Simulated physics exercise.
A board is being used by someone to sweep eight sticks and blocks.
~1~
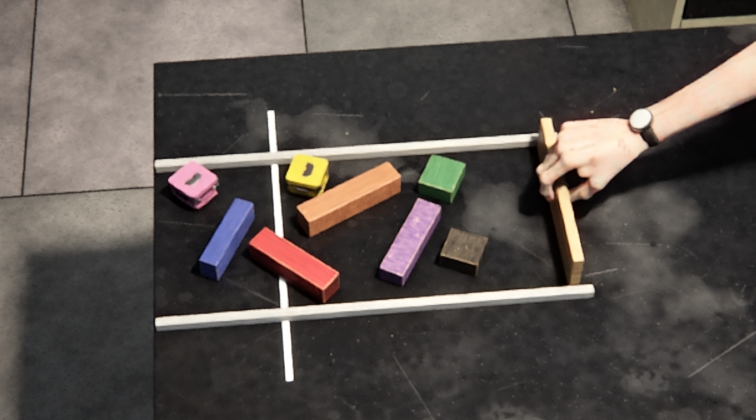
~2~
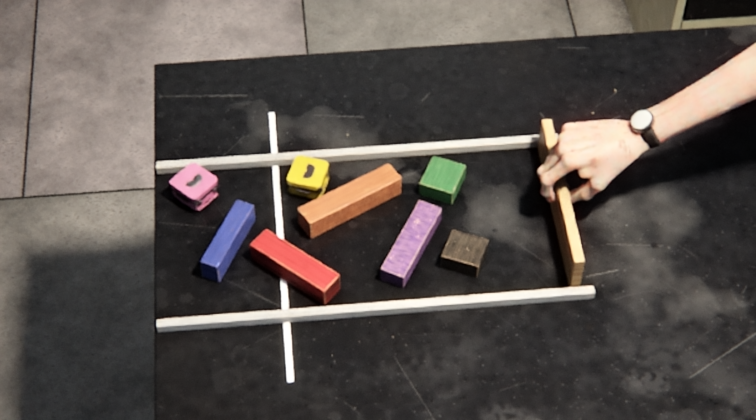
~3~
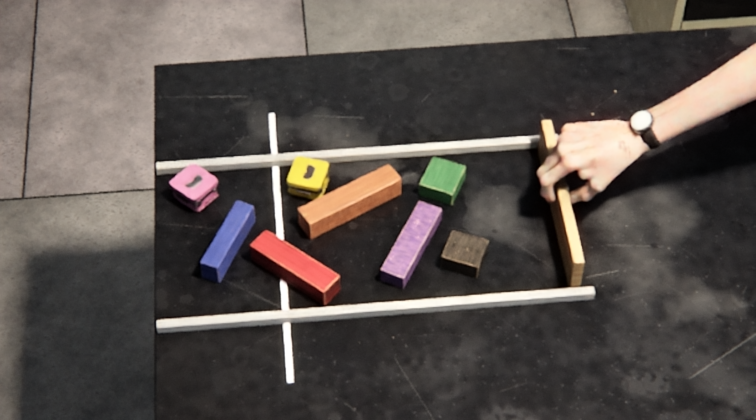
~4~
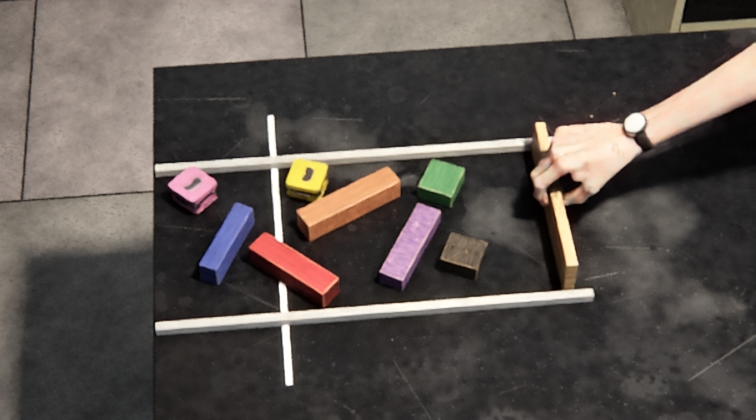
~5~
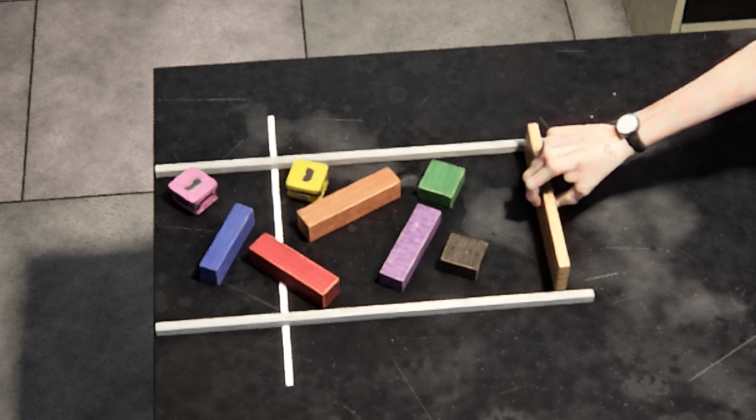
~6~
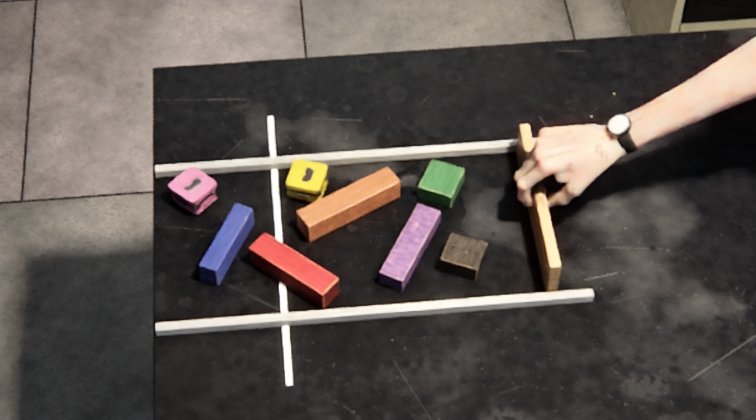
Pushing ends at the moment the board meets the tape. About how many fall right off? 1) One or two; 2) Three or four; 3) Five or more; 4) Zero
Zero (4).
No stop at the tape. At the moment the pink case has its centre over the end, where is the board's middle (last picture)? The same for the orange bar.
About (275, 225), and about (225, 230) for the other.
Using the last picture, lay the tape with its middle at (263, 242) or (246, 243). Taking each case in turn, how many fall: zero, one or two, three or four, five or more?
The falls would be just one or two; 1 or 2.
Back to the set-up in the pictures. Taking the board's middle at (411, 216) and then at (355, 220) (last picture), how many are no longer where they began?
4 and 6.
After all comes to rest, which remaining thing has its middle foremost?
That would be the pink case.
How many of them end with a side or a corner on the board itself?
Count: 3.
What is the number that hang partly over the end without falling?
Overhanging: 2.
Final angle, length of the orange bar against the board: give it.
The angle is some 20°.
A little later, none off yet; pink case at rest near (193, 192); blue bar at rest near (227, 244); red stick at rest near (294, 270).
Next, none off yet; pink case at rest near (193, 192); blue bar at rest near (227, 244); red stick moving near (287, 275).
Later still, none off yet; pink case moving near (187, 192); blue bar shifted a little near (206, 240); red stick shifted a little near (239, 284).
When it is over, the number that fall off is zero.
